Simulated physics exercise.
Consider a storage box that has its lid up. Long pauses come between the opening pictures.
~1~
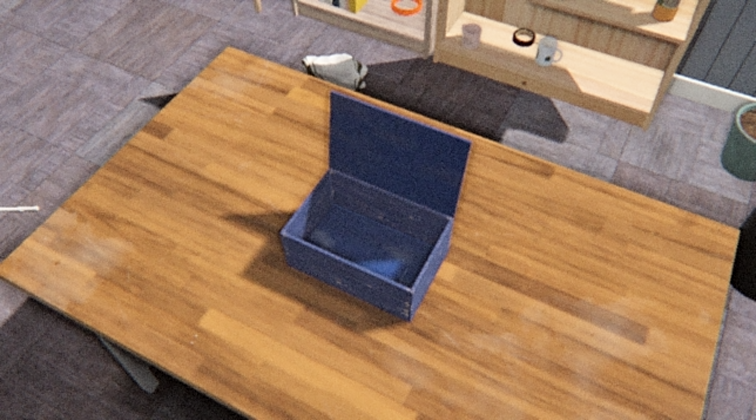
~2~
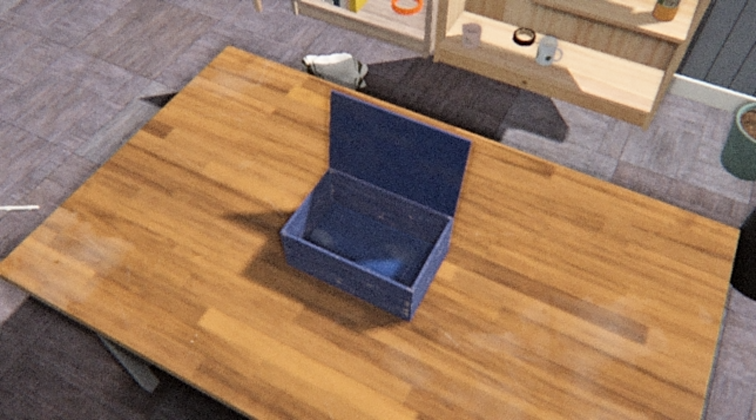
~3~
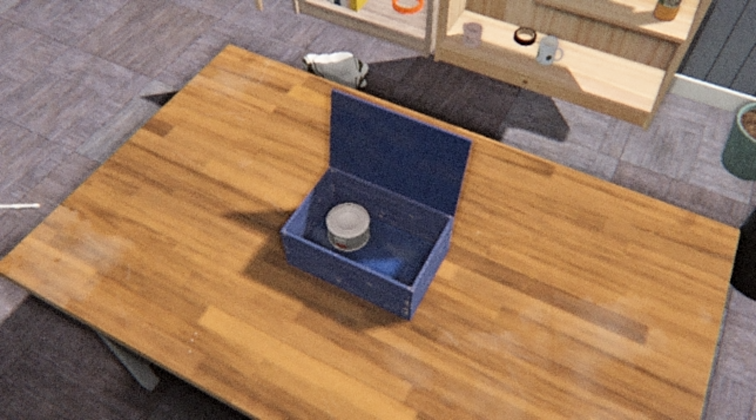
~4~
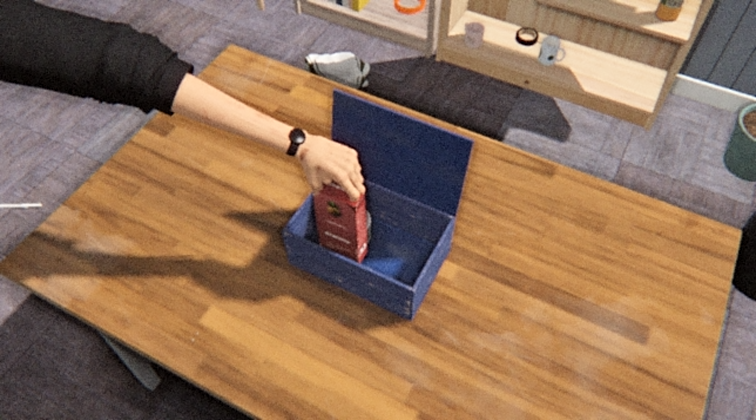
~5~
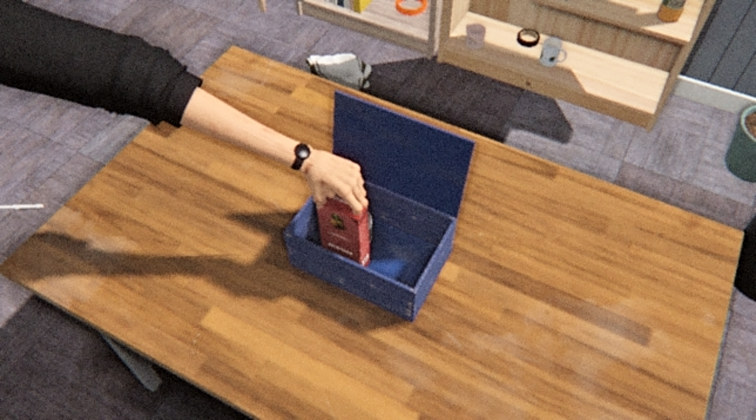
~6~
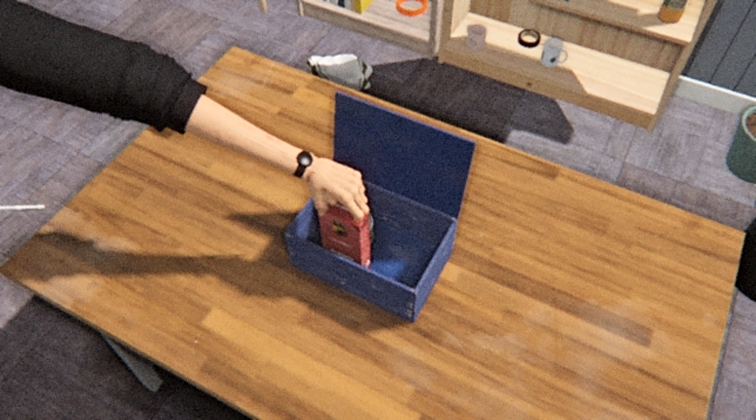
The video shows an open blue box on a wooden table, empty at first and then holding a round grey tub, before a hand reaches in from the left and lowers a red packet into the box's left side.
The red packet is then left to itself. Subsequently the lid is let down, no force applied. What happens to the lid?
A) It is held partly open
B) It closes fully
It is held partly open.
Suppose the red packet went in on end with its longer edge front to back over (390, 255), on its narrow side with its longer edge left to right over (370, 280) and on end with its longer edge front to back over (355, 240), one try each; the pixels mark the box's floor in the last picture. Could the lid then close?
On the first attempt the lid can't come down, on the second it drops into place, and on the third it can't come down.
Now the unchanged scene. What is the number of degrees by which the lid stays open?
Lid angle from rim - close to 25°.
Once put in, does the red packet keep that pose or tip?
As it turns out, it changes its angle.
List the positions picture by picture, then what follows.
The last thing is not in view yet, in the first picture.
The last thing is not in view yet, in the second picture.
The last thing is not in view yet; grey tub (348, 227), in the third picture.
Coming down; red packet (341, 223), in the fourth picture.
Coming down; red packet (344, 235), in the fifth picture.
In place under the hand; red packet (346, 241), in the sixth picture.
Then, 1.20 s later than the last frame, lid starting down.
Then, 1.60 s later than the last frame, lid 56° above the rim.
Then, 1.80 s later than the last frame, lid 34° above the rim.
Then, 3.30 s later than the last frame, lid 27° above the rim; red packet tilted by 17° near (341, 248).
When it is over, lid 27° above the rim; left askew, red packet; grey tub as before. End places, in pixels of the last picture, red packet near (341, 248).
